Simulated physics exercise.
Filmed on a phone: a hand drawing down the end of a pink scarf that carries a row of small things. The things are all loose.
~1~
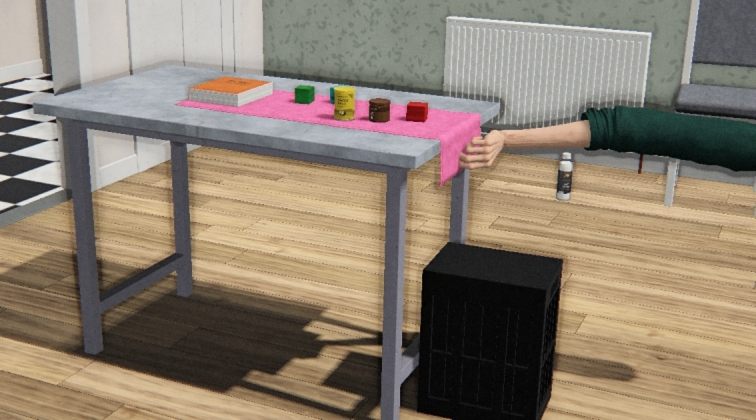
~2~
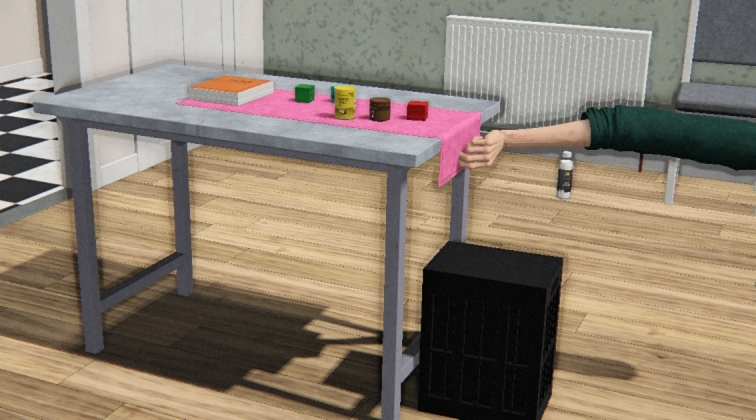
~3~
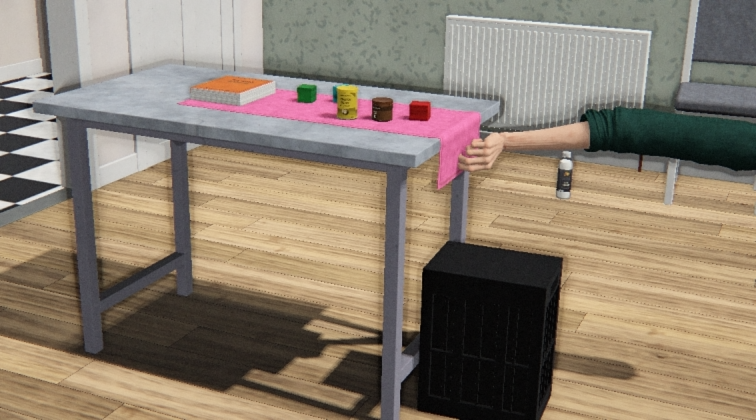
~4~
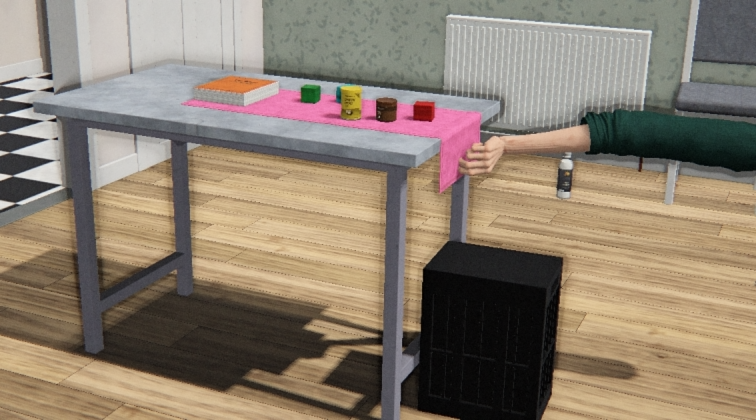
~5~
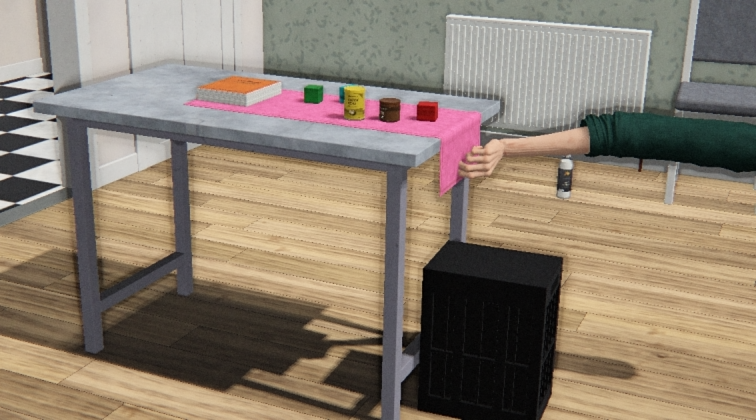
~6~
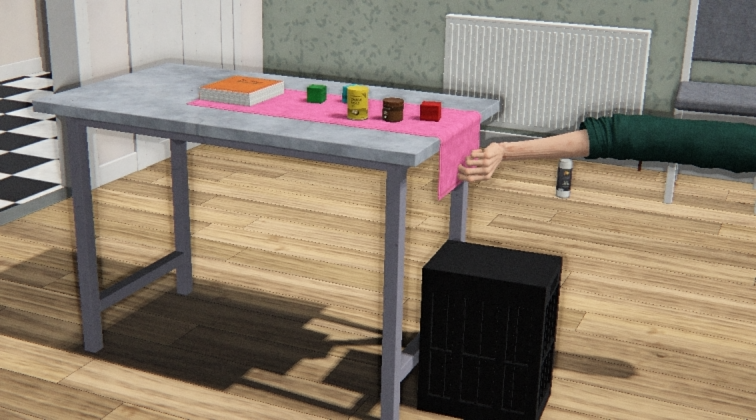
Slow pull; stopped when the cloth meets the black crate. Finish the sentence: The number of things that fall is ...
The number of things that fall is two.
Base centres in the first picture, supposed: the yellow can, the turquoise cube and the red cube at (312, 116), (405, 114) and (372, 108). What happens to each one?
Result - yellow can still up, turquoise cube down, red cube still up.
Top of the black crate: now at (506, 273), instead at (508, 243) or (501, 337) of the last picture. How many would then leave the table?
We'd see 1, then 4.
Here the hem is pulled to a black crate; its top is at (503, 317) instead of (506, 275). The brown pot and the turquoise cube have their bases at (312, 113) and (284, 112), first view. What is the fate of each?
In the end the brown pot is still on top and the turquoise cube is still on top.
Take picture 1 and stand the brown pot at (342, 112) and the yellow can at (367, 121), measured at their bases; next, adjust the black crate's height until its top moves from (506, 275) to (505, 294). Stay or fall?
First the brown pot: It is still up there. Then the yellow can: It ends off the top.
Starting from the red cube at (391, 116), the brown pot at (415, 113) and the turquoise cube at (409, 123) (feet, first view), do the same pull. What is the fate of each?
Outcome: The red cube is gone, the brown pot is gone, the turquoise cube is gone.
Early on, hem near (458, 207); all still up.
Midway, hem near (458, 241); red cube gone.
Near the end, hem on the crate; red cube and brown pot gone.
Finally, hem on the crate; red cube and brown pot gone. It carries off two.
